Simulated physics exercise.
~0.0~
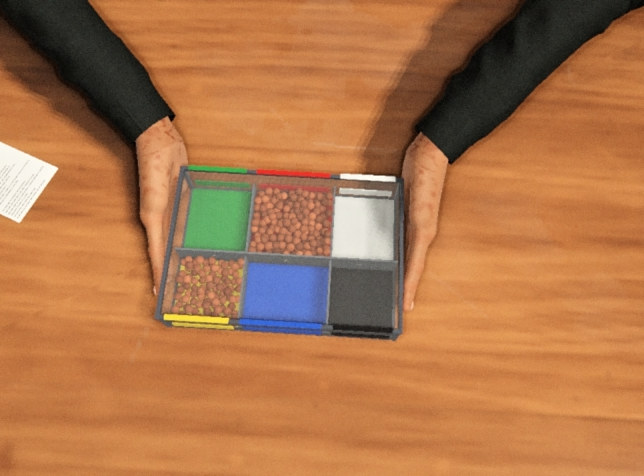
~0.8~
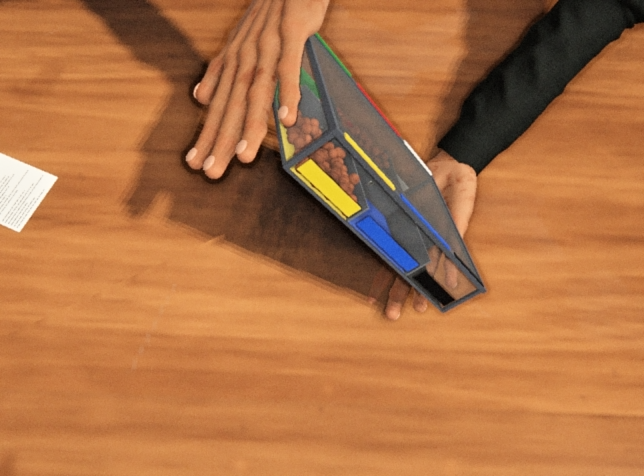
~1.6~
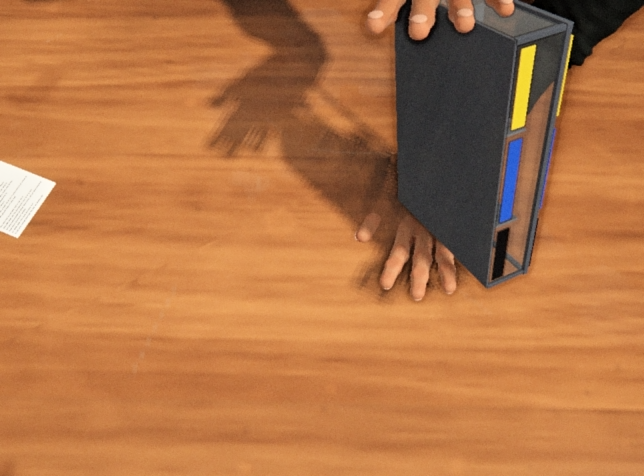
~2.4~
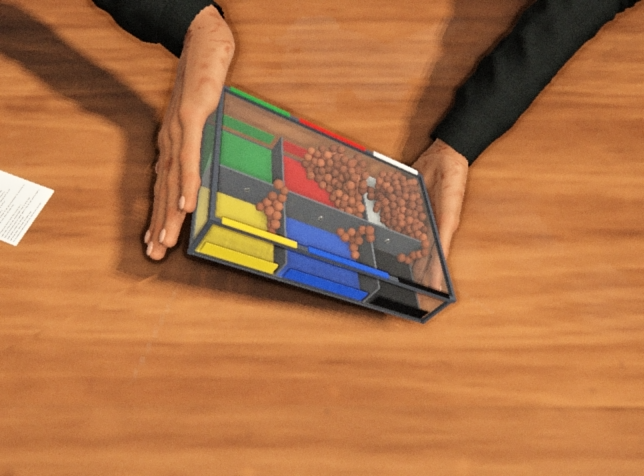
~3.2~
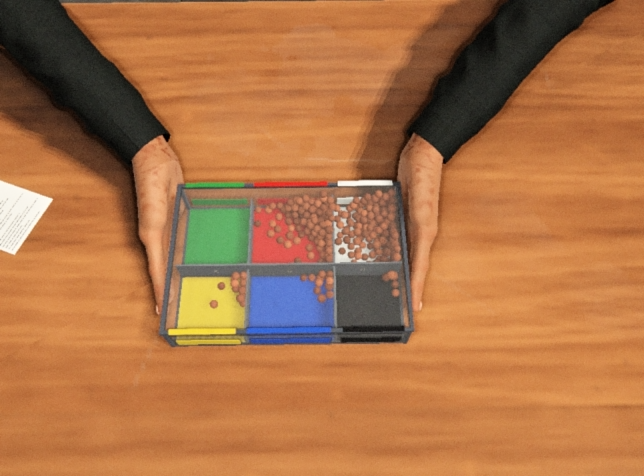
At the start, two hands hold a clear-lidded box on a wooden table, its six compartments coloured green, red, white, yellow, blue and black, with small reddish-brown balls filling the red and yellow ones. The hands lift and tip the box steeply onto a corner, and the balls shift inside. It turns further until it stands on edge, its dark underside showing and the balls hidden. Then the hands lower it back, with balls now spread toward the upper right. Finally it lies flat between the hands, most balls in white and red, a few in yellow and blue, and green empty.
